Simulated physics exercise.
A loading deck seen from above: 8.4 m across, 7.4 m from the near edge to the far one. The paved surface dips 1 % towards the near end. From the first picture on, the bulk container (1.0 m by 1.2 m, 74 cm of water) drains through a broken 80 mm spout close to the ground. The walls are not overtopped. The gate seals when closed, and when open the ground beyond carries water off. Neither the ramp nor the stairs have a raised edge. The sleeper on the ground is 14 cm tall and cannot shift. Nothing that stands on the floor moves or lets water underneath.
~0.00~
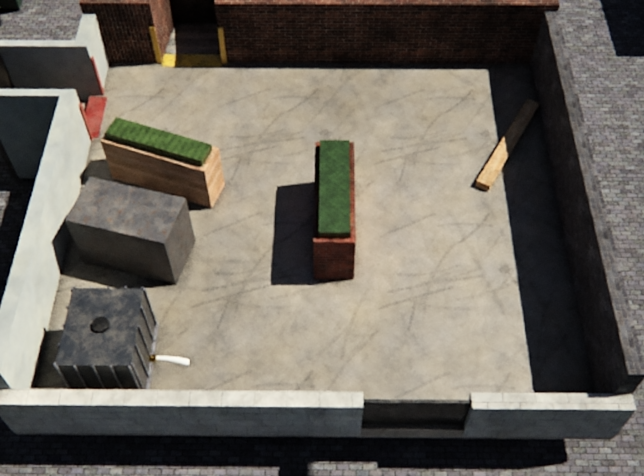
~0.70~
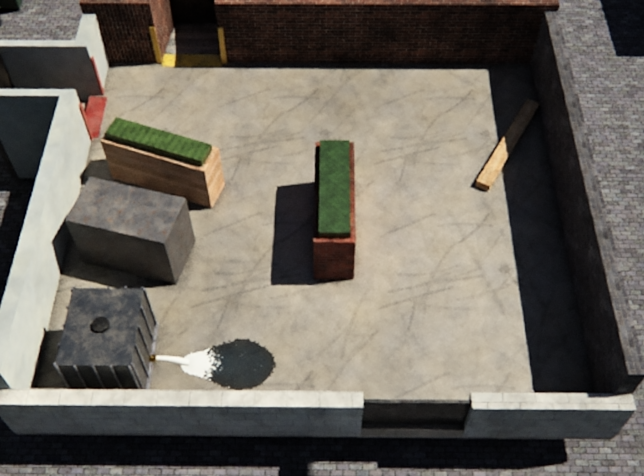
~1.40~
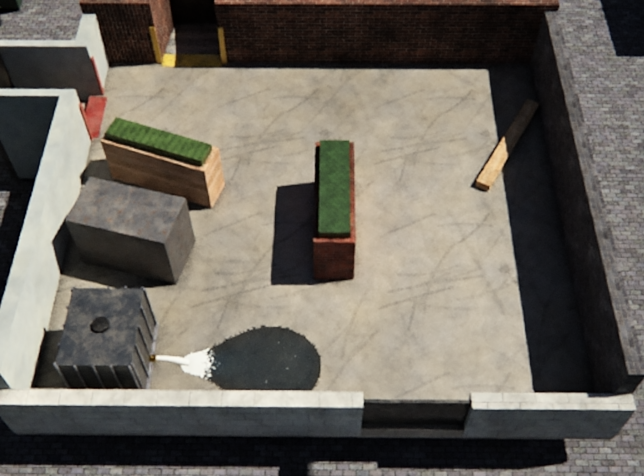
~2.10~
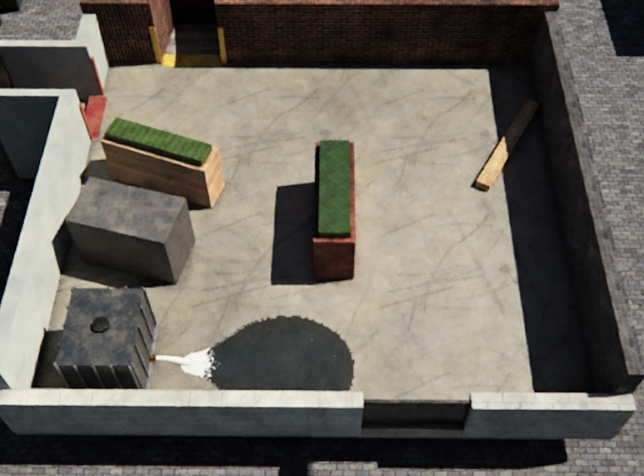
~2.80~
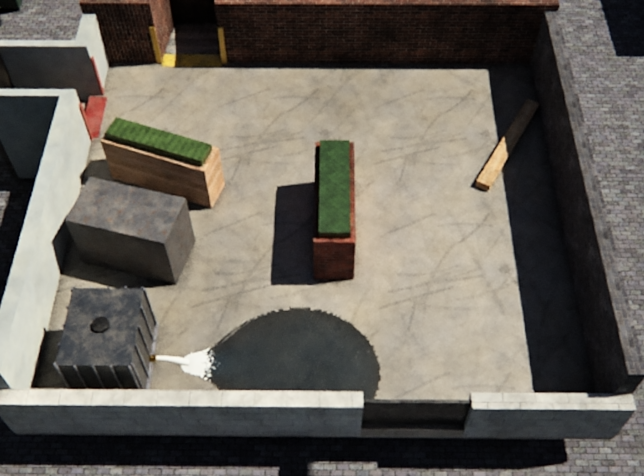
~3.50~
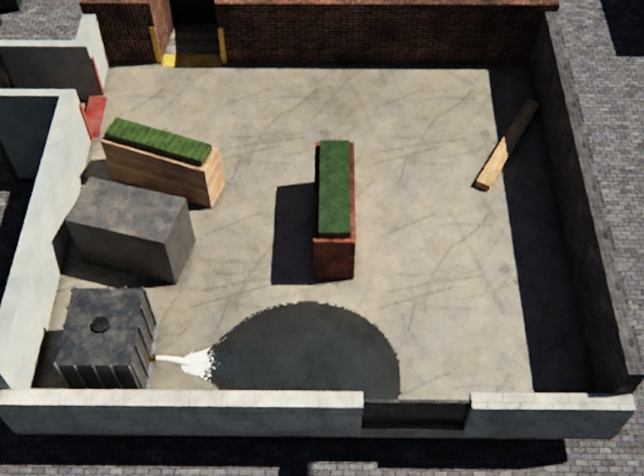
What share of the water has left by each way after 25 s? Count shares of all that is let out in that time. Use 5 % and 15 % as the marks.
Shares: The gateway takes not even 5 %; the flight of stairs down (marked red) takes under 5 %; the basement ramp (marked yellow) takes less than 5 %.
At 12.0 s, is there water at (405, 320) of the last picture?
It is flooded.
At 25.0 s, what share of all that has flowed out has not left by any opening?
About 100 per cent.
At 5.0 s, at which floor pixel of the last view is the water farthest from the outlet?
Around (457, 414).
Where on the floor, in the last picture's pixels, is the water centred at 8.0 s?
Near (360, 372).
After 5.0 s water covers 10 % of the floor and is deepest (3 cm) near (193, 367); gone so far, the gateway 0 %, the flight of stairs down (marked red) 0 %, the basement ramp (marked yellow) 0 %.
After 8.0 s water covers 15 % of the floor and is deepest (3 cm) near (193, 367); gone so far, the gateway 0 %, the flight of stairs down (marked red) 0 %, the basement ramp (marked yellow) 0 %.
After 12.0 s water covers 20 % of the floor and is deepest (3 cm) near (592, 415); gone so far, the gateway 0 %, the flight of stairs down (marked red) 0 %, the basement ramp (marked yellow) 0 %.
After 16.0 s water covers 25 % of the floor and is deepest (3 cm) near (592, 415); gone so far, the gateway 0 %, the flight of stairs down (marked red) 0 %, the basement ramp (marked yellow) 0 %.
After 25.0 s water covers 30 % of the floor and is deepest (4 cm) near (519, 414); gone so far, the gateway 0 %, the flight of stairs down (marked red) 0 %, the basement ramp (marked yellow) 0 %.
